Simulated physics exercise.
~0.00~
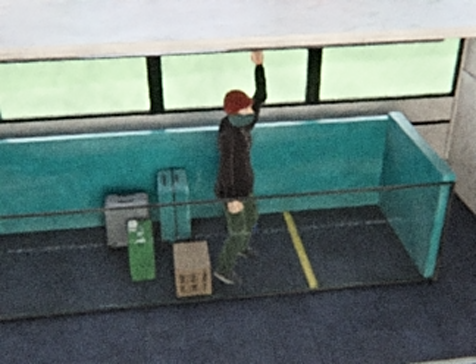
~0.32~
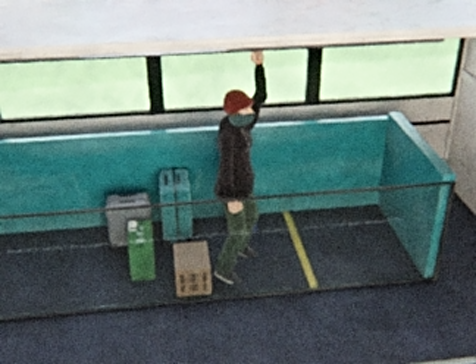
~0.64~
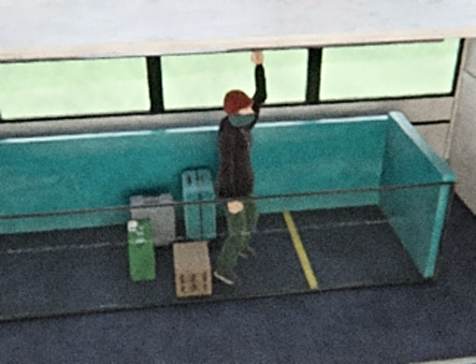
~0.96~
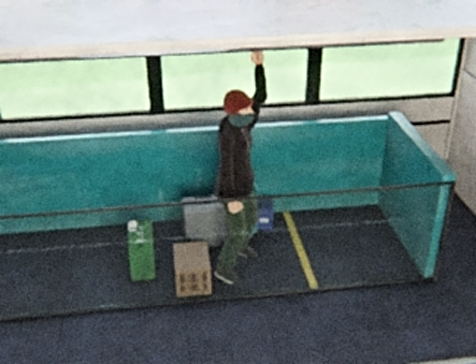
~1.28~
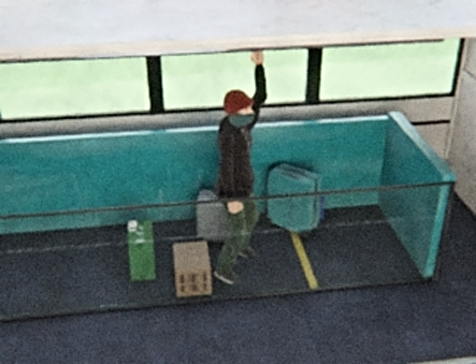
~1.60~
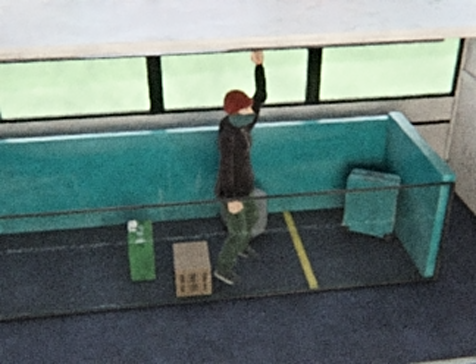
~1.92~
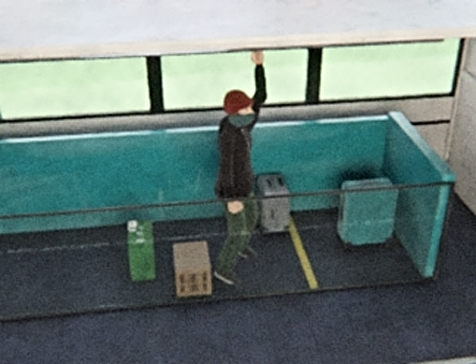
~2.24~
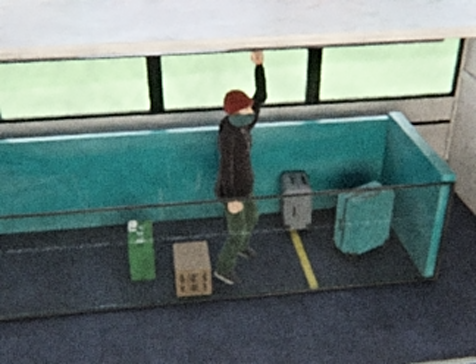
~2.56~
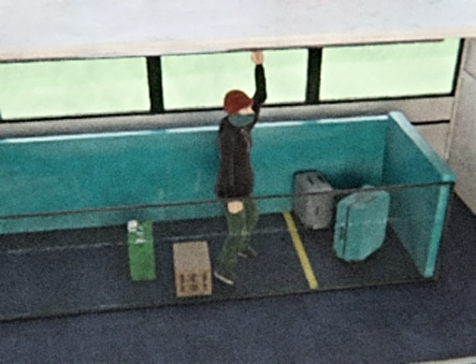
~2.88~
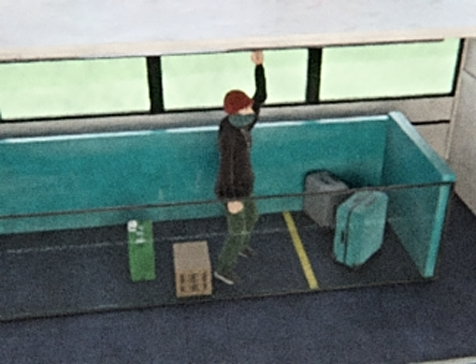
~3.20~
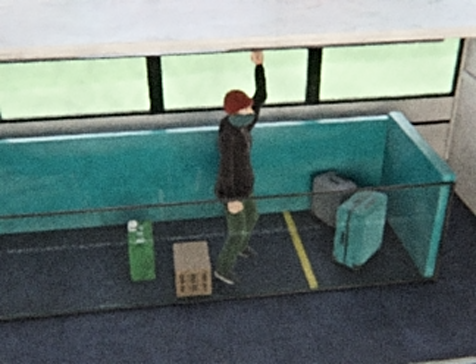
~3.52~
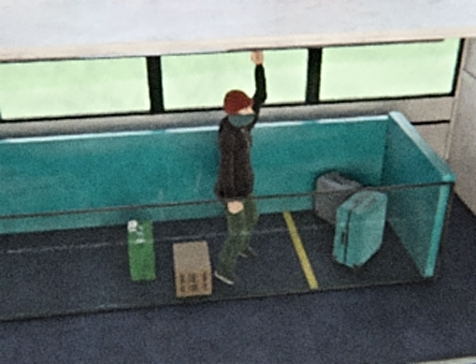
In the standing bay of a shuttle, seen from above and to one side, a passenger in a red hat grips the overhead rail. A grey case and a big teal case stand upright at the left, behind a green carton and a brown crate. Both cases slide right behind the passenger, and a blue tub shows briefly beside them. The teal case crosses the yellow line first and reaches the right end, then shifts nearer. The grey case follows over the line and stops beside it, while the carton and crate stay put.
